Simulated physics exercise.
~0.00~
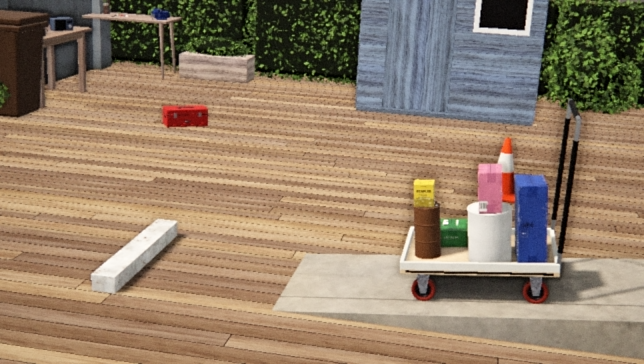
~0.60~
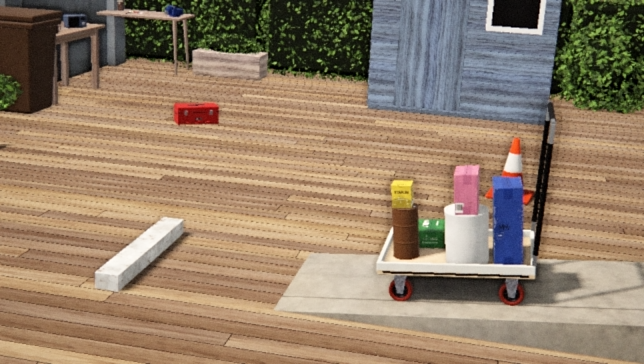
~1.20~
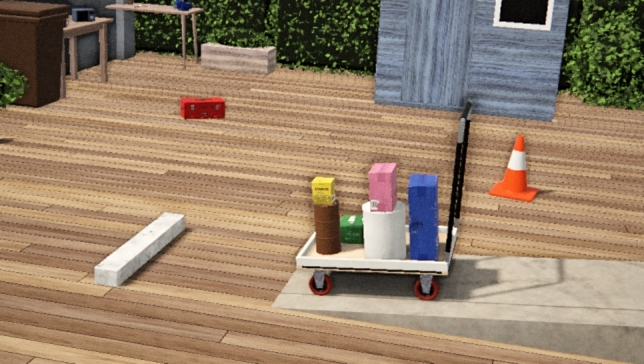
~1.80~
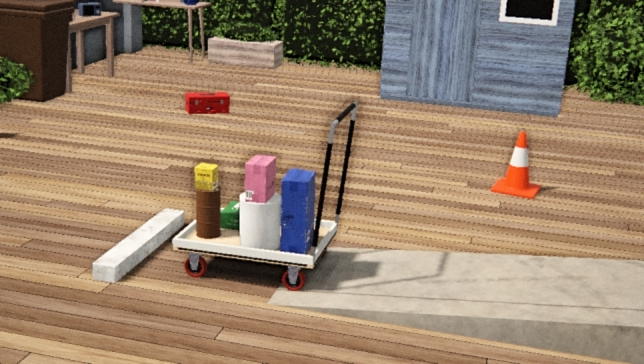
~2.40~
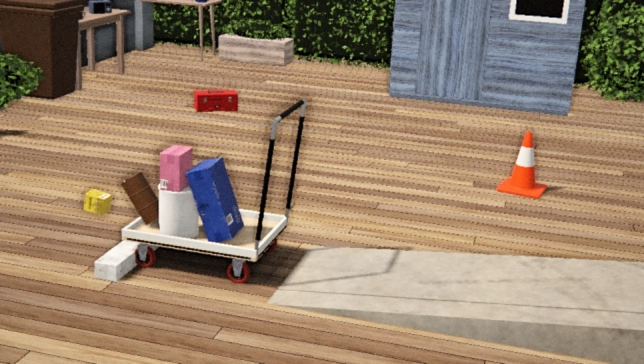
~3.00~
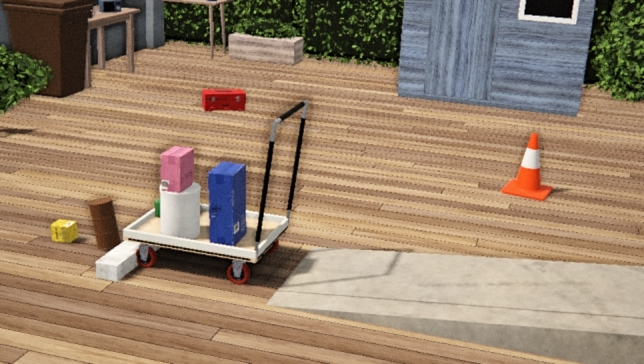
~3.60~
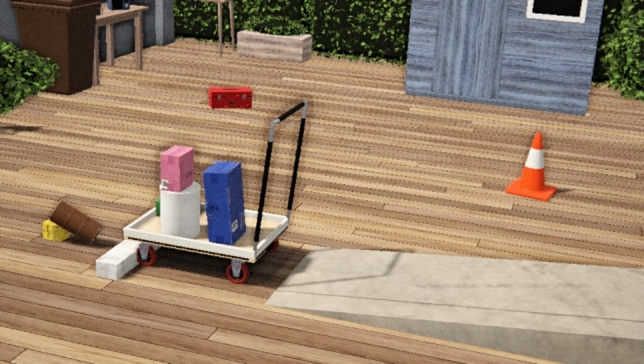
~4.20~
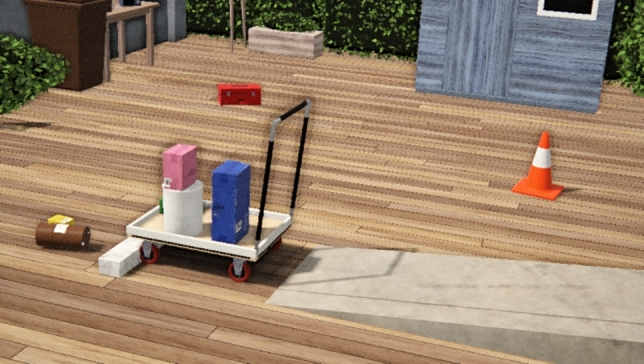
A flat trolley loaded with boxes, a pail and a brown canister rolled left down a ramp and stopped abruptly against a white kerb, throwing the yellow box and canister onto the decking beyond, while the blue box rocked but stayed upright aboard.
